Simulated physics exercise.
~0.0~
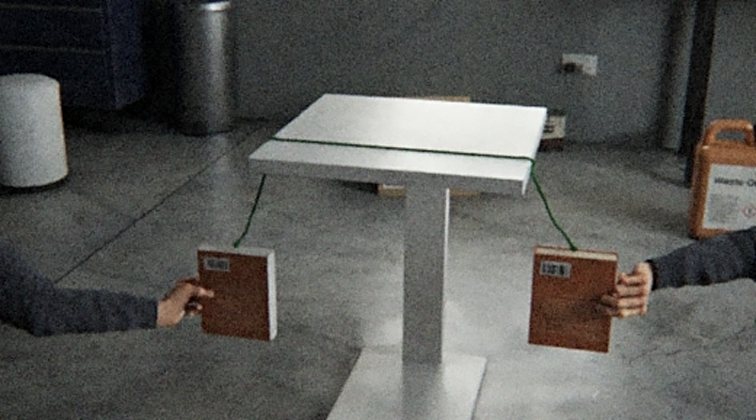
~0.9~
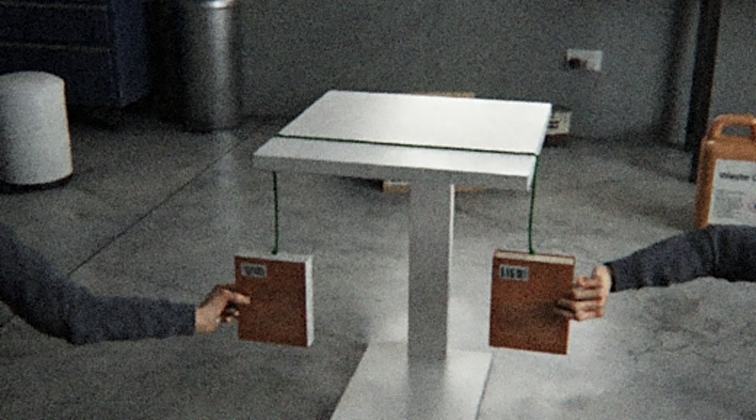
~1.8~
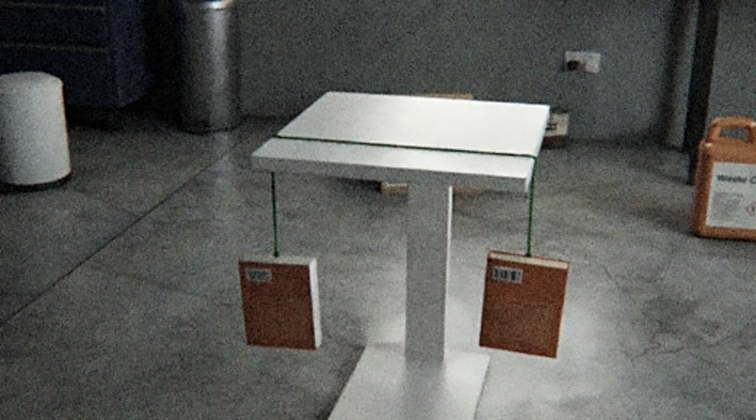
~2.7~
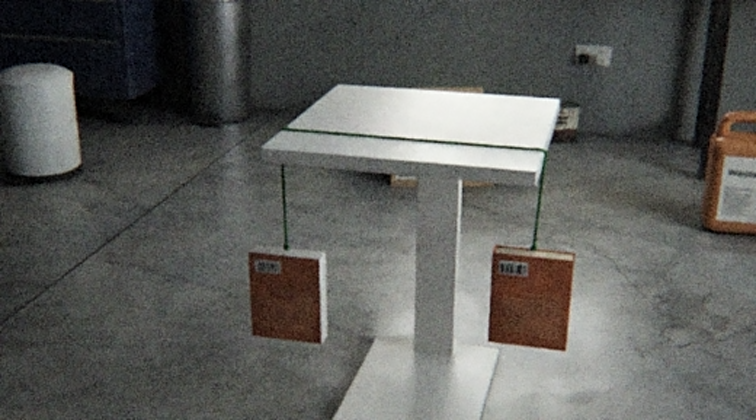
Two reddish-brown books hang from the ends of a dark green string laid across a white pedestal table, seen from slightly above by a gently swaying camera in a dim room with a grey floor. A white cylinder and a metal bin stand behind at left, and an orange container sits at right. At first, a dark-sleeved hand on each side holds a book outward from the table. The hands bring the books inward until the string drops nearly straight, then let go and withdraw. Both books stay hanging at about the same height, the string balanced and still.
